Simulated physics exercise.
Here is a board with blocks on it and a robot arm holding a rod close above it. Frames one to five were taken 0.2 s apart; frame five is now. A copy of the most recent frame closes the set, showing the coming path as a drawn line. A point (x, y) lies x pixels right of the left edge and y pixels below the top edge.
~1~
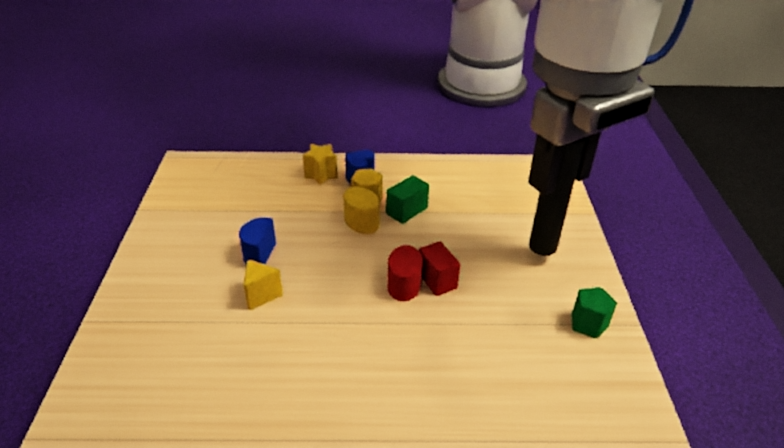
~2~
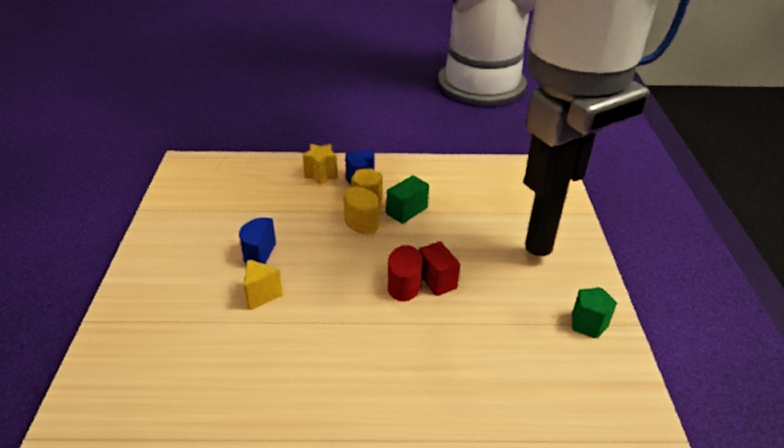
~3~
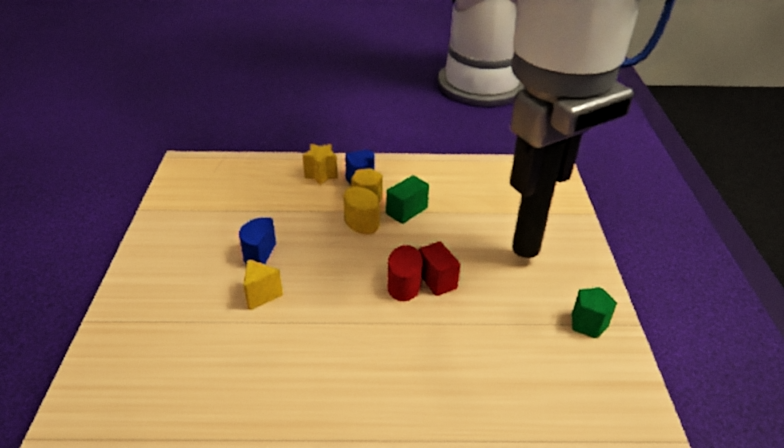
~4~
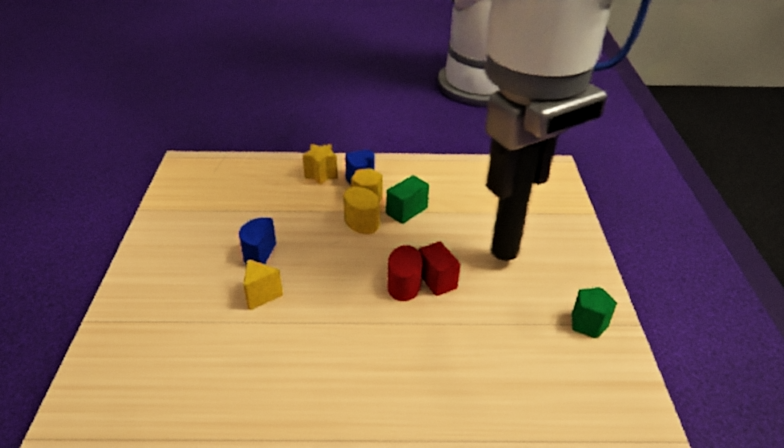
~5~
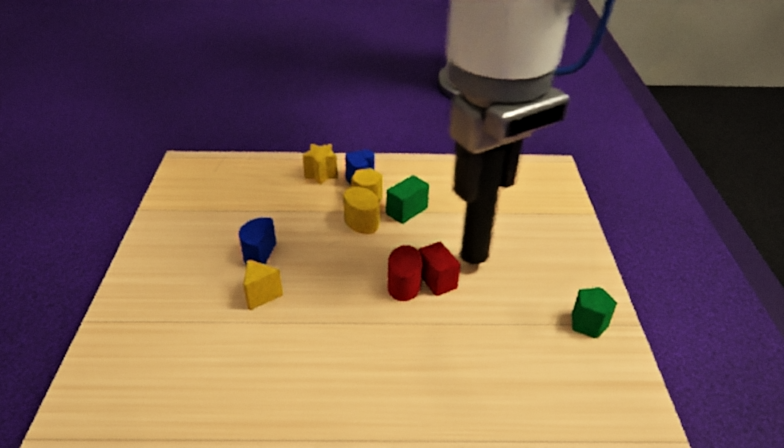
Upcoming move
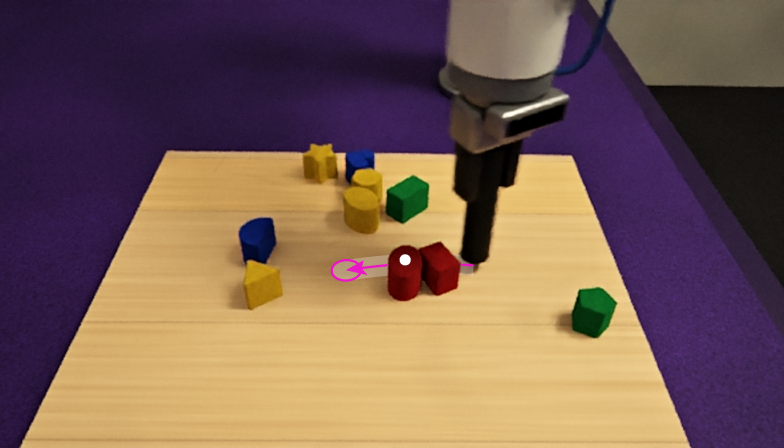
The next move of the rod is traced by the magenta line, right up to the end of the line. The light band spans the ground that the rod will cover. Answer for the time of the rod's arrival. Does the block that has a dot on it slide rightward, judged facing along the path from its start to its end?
No - that is not the case.
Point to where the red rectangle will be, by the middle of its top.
If I read the scene right, the answer is (368, 262).
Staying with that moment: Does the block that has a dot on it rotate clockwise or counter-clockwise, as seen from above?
Spin direction: Counter-clockwise.
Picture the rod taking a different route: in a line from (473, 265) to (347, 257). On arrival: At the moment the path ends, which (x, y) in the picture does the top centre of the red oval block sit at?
Its top middle will sit at (377, 277).
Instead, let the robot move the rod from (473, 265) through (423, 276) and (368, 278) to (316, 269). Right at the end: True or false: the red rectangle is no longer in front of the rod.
The claim holds.
The drawn path runs from (473, 265) via (410, 264), ending at (346, 270); the dot is on the red oval block.
On the path given first. One third of the way, rod at (431, 253); red oval block at (390, 267), turned 25° anticlockwise; red rectangle at (418, 256), turned 15° anticlockwise.
Two thirds of the way, rod at (388, 255); red oval block at (372, 281), turned 75° anticlockwise; red rectangle at (382, 259), turned 55° anticlockwise.
At the end, rod at (346, 260); yellow oval block not moved; red oval block at (369, 285), turned 90° anticlockwise; red rectangle at (368, 262), turned 75° anticlockwise.
